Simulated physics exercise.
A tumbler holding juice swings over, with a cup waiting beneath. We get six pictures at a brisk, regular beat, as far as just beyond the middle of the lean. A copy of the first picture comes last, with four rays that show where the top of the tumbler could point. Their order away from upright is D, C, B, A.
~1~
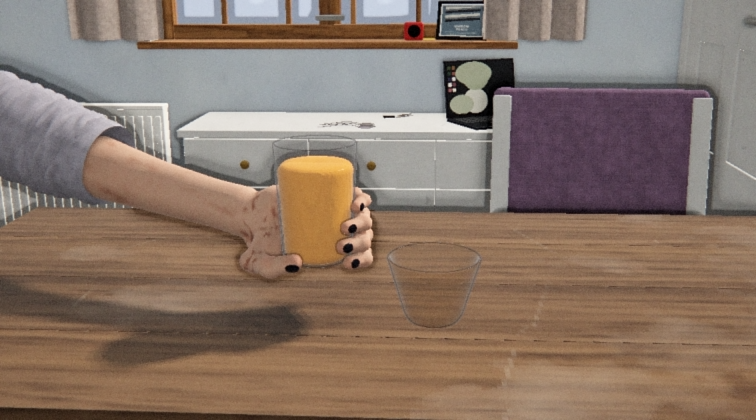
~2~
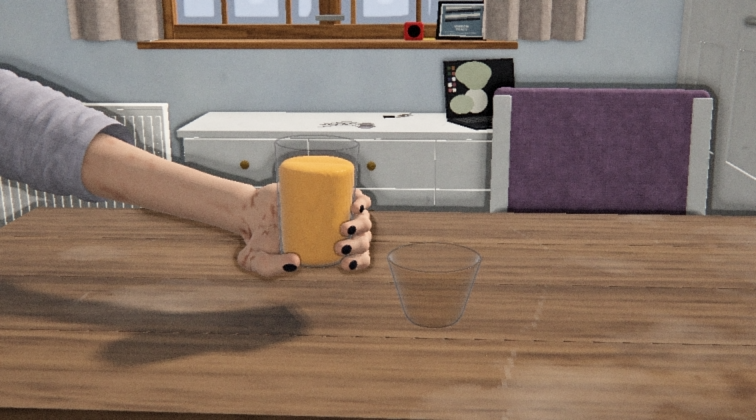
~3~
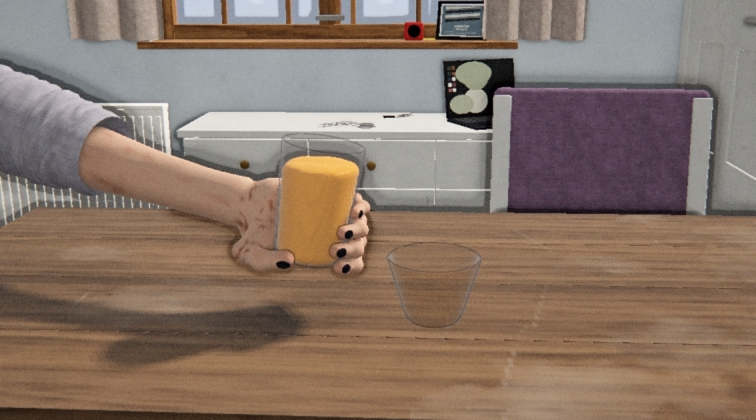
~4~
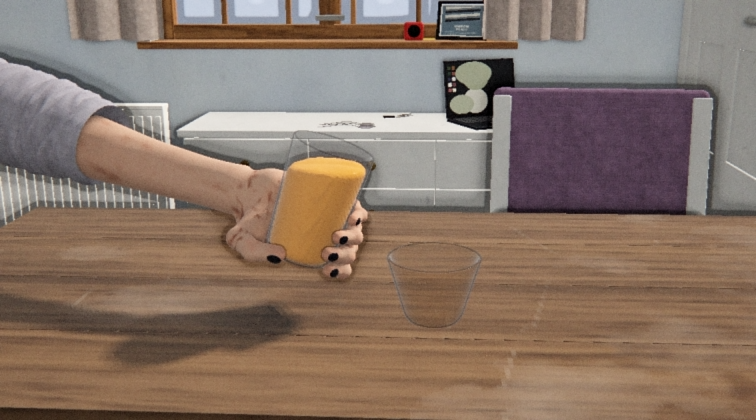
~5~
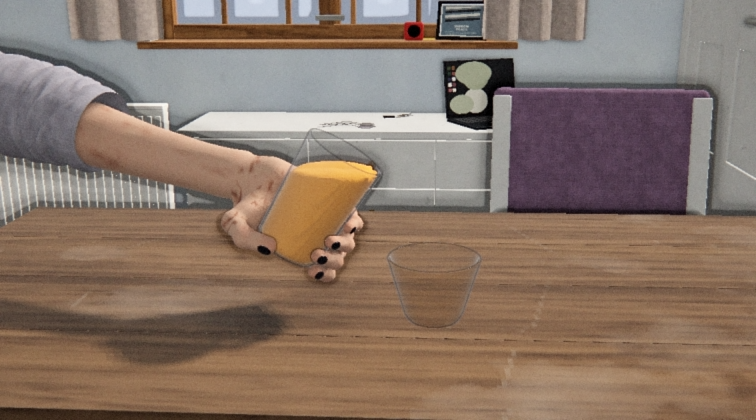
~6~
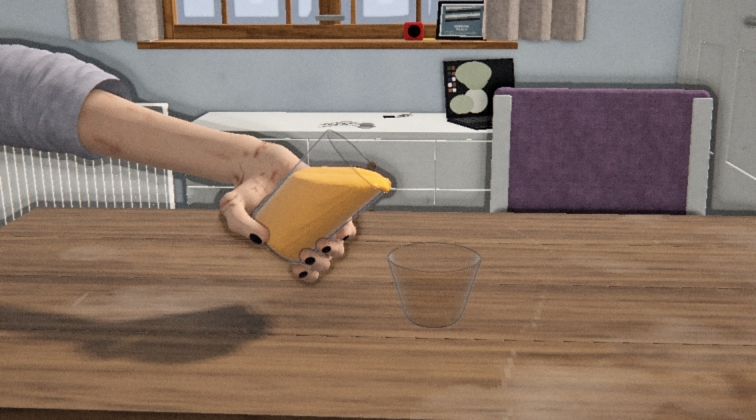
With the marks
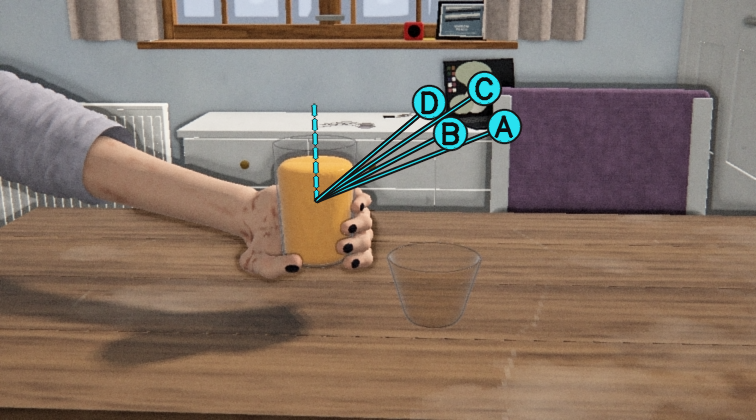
A hand tilts a glass of orange juice rightward until juice reaches over its lip.
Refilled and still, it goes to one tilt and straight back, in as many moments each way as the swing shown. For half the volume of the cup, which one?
I would pick mark A.
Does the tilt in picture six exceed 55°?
No, it does not.
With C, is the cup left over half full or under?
Under half.
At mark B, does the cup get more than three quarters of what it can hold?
No, it does not.
On the marked copy, A at (488, 133); B at (434, 139); C at (470, 98); D at (418, 115).
If A is chosen, the cup ends with about 49 % of what it can hold.
If B is chosen, the cup ends with about 37 % of what it can hold.
If C is chosen, the cup ends with about 25 % of what it can hold.
If D is chosen, the cup ends with about 16 % of what it can hold.
